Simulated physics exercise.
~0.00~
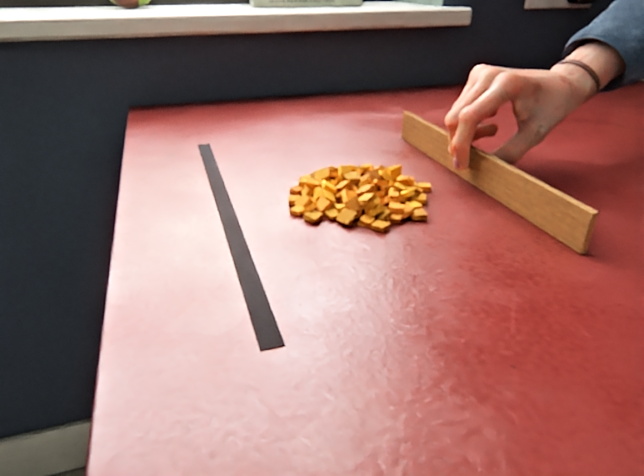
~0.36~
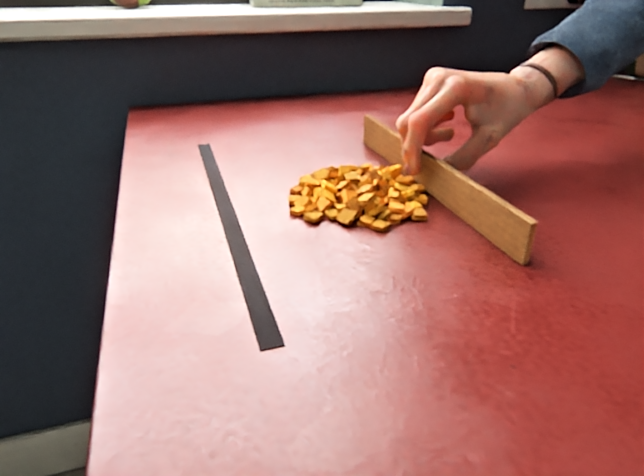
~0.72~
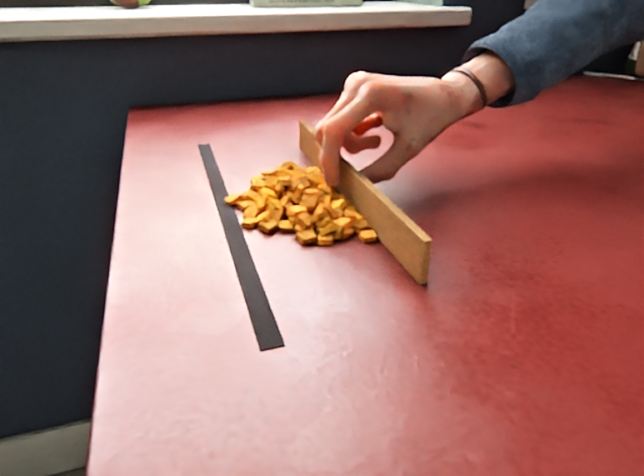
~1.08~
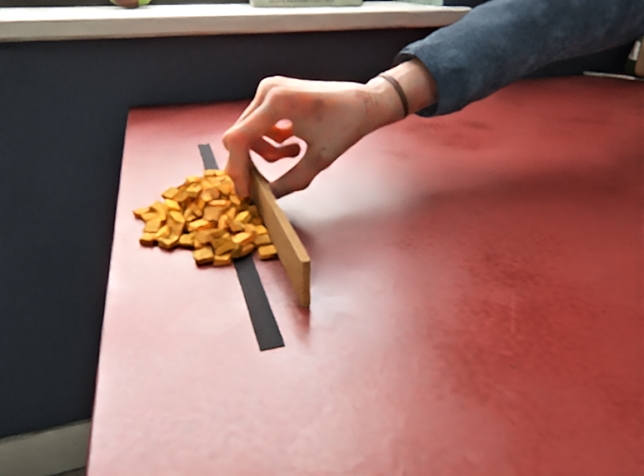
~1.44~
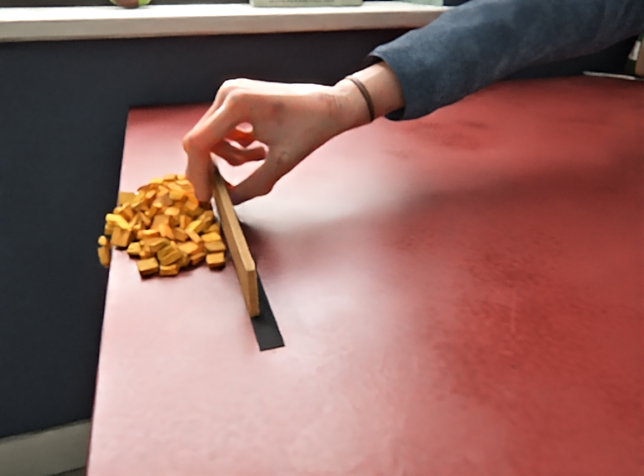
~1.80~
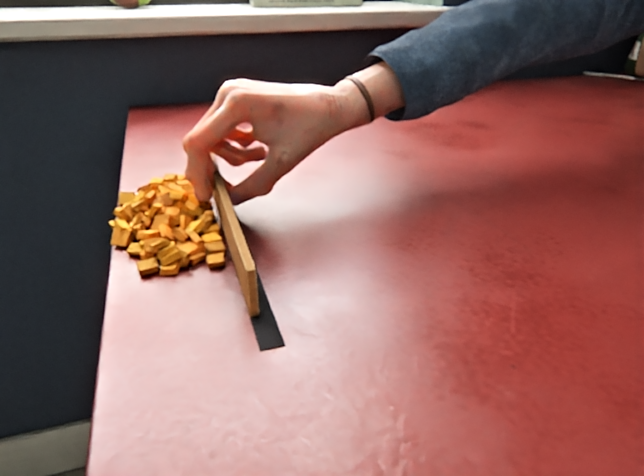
To begin with, a hand holds a thin wooden strip upright on a red table, to the right of a loose heap of small orange-yellow pieces, with a strip of black tape lying further left. The hand moves the strip left until it reaches the heap, which has not yet shifted. It then pushes the pieces across the table and over the tape towards the left edge. The strip stops at the tape, with a few pieces jutting out at the table's edge. Finally the hand and strip stay still, and most of the heap rests bunched on the table beside the edge.
